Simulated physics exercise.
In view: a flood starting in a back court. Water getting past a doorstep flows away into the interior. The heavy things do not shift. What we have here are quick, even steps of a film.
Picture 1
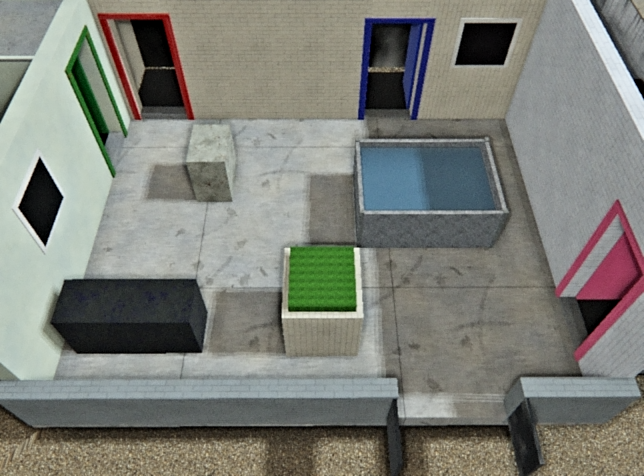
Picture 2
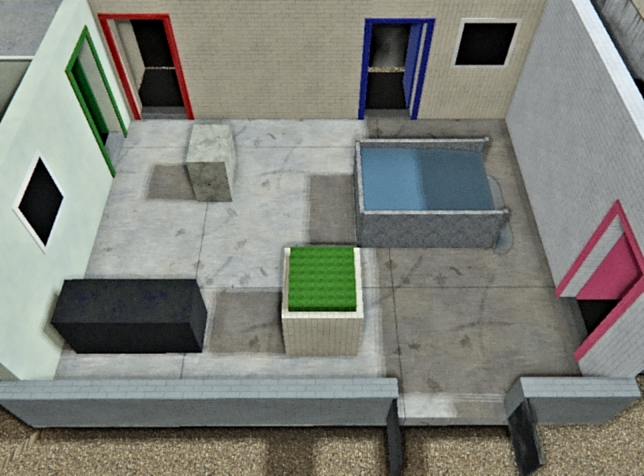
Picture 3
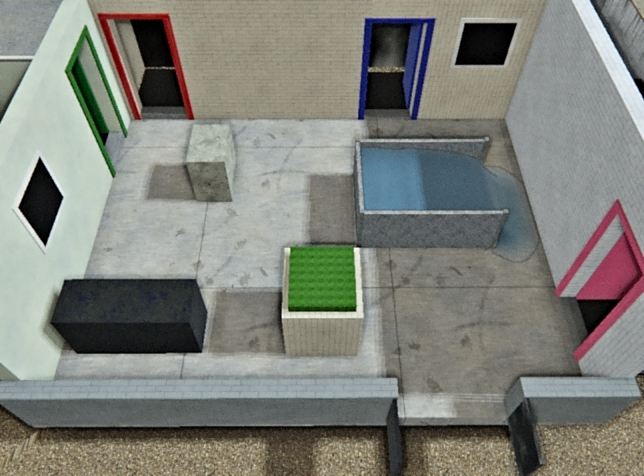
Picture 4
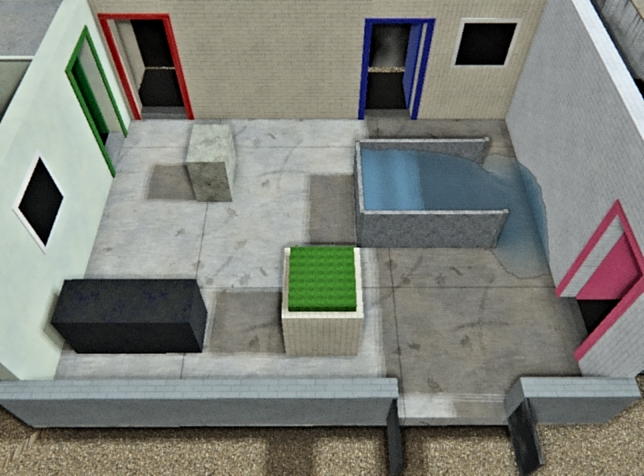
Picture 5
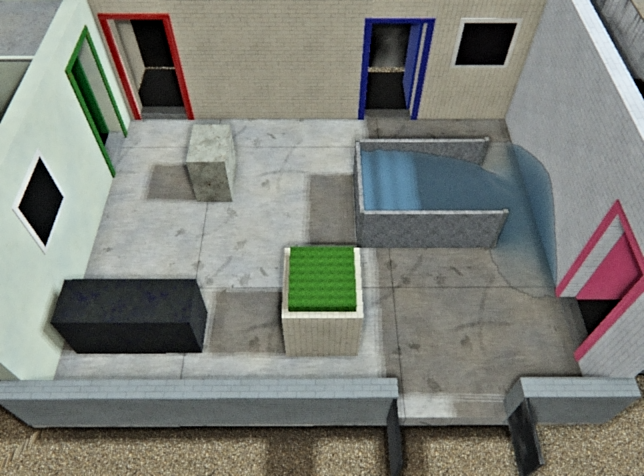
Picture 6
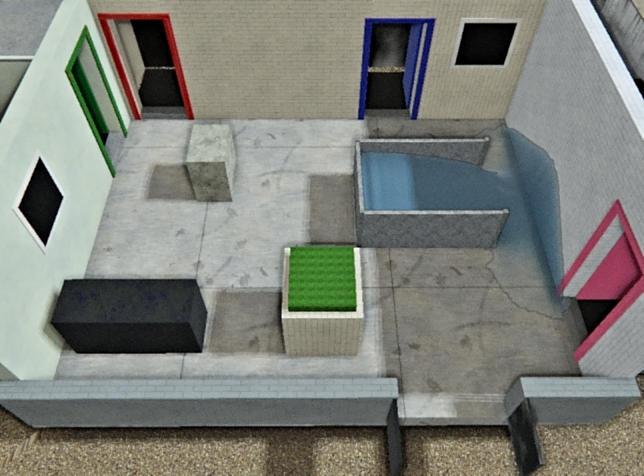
Water poured out of the open right end of a gray tank in a walled courtyard, spread across the floor to the right-hand wall, and then fanned out along it toward the pink doorway.
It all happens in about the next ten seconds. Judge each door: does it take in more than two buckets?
In order: Pink door: Over two buckets; blue door: Over two buckets; red door: Two buckets or fewer; green door: Two buckets or fewer.
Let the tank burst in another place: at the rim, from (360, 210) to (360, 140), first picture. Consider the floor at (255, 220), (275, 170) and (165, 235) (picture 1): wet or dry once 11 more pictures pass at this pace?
Sequence: Wetted / wetted / wetted.
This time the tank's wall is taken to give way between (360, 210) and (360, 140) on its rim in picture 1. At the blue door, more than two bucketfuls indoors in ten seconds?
Lab note - blue door remains within bounds.
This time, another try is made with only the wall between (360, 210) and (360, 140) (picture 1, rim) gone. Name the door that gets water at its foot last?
I'd go with the door marked pink.
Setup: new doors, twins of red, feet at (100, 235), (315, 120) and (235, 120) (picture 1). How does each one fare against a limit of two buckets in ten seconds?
In order: Stays within it, stays within it, stays within it.
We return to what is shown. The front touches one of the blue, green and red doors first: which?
Answer: The one in blue.
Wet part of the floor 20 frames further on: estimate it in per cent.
Share estimate: About 55 per cent.
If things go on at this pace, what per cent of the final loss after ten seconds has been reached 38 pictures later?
Close to 80 per cent.
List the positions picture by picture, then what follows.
In the first picture, still water in the open tank at (427, 178).
In the second picture, the front is at (500, 250), out from the gap at (485, 197).
In the third picture, water pours out at (484, 200) and has run to (521, 256).
In the fourth picture, water pours out at (483, 201) and has run to (547, 269).
In the fifth picture, water pours out at (483, 202) and has run to (554, 292).
In the sixth picture, water pours out at (483, 202) and has run to (506, 128).
A moment on, water covers 20 % of the floor; the pink door under two buckets in, the blue door not reached, the red door not reached, the green door not reached.
Next, water covers 30 % of the floor; the pink door under two buckets in, the blue door under two buckets in, the red door not reached, the green door not reached.
Then, water covers 55 % of the floor; the pink door over two buckets in, the blue door under two buckets in, the red door wet at the sill, nothing in, the green door not reached.
Later, water covers 85 % of the floor; the pink door over two buckets in, the blue door over two buckets in, the red door under two buckets in, the green door wet at the sill, nothing in.
In the end, water covers 95 % of the floor; the pink door over two buckets in, the blue door over two buckets in, the red door under two buckets in, the green door wet at the sill, nothing in.
